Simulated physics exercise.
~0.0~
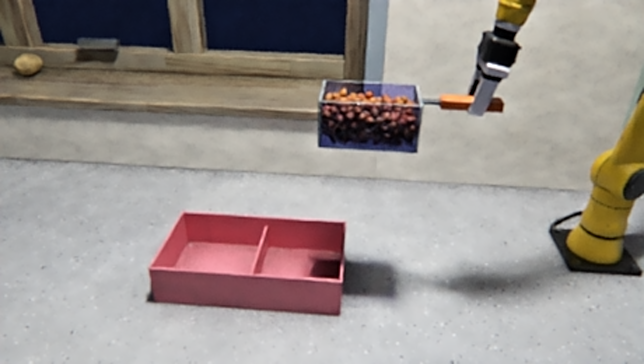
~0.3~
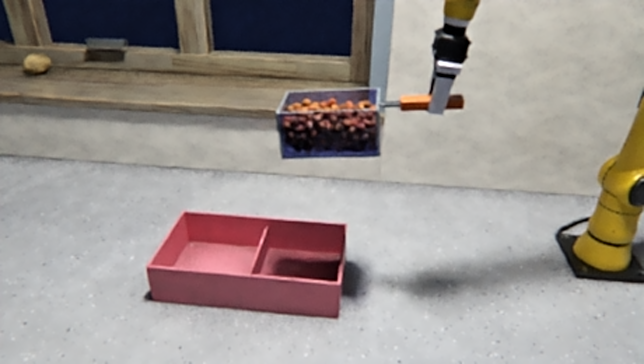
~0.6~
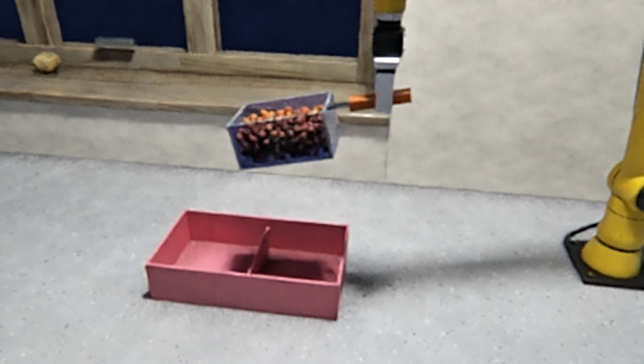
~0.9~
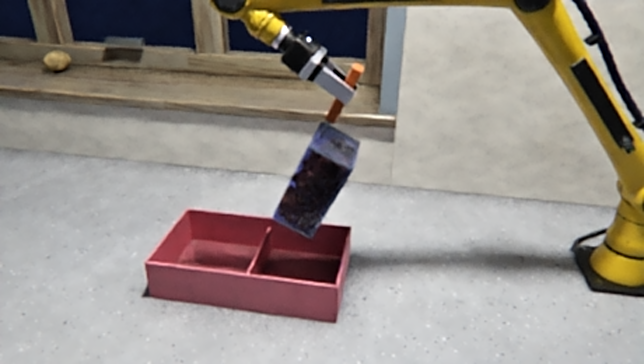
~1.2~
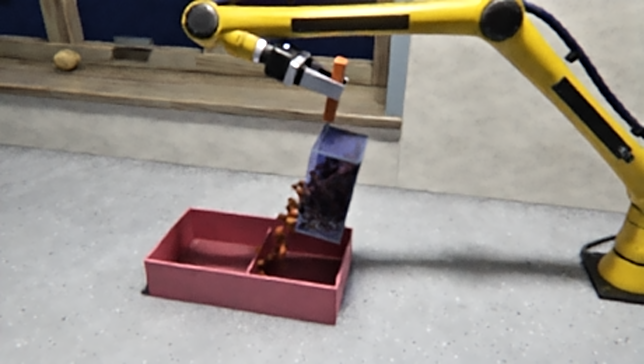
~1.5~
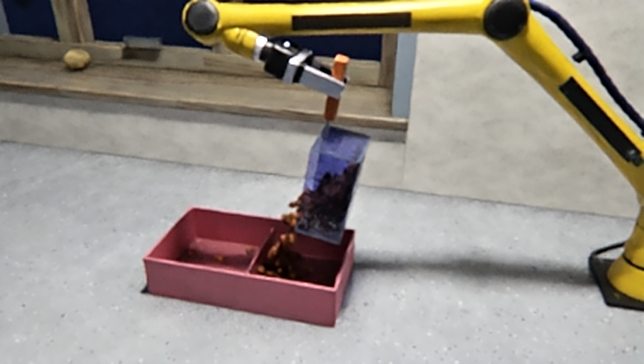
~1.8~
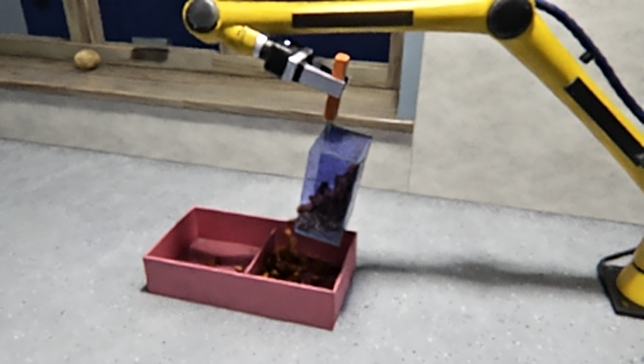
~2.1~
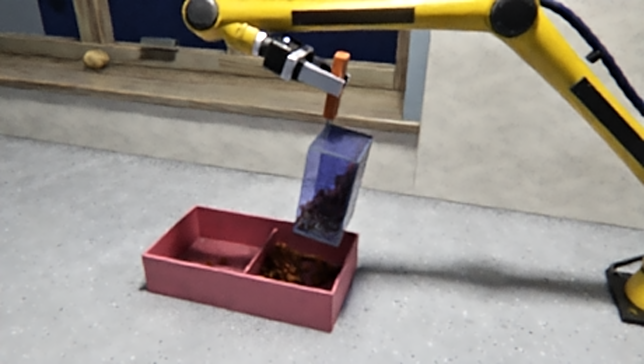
A clear bluish box heaped with reddish-brown nuts, held by its orange handle in the gripper of a yellow robot arm, moves left above a pale speckled surface. Below it sits a low red crate split in two by a cross wall. The box begins to tip, then swings steeply downward over the crate's right part. Nuts spill from its lower edge, most dropping into that right part and a few landing in the left. The flow dwindles and stops, and the arm holds the steeply tilted box still, with many nuts still inside.
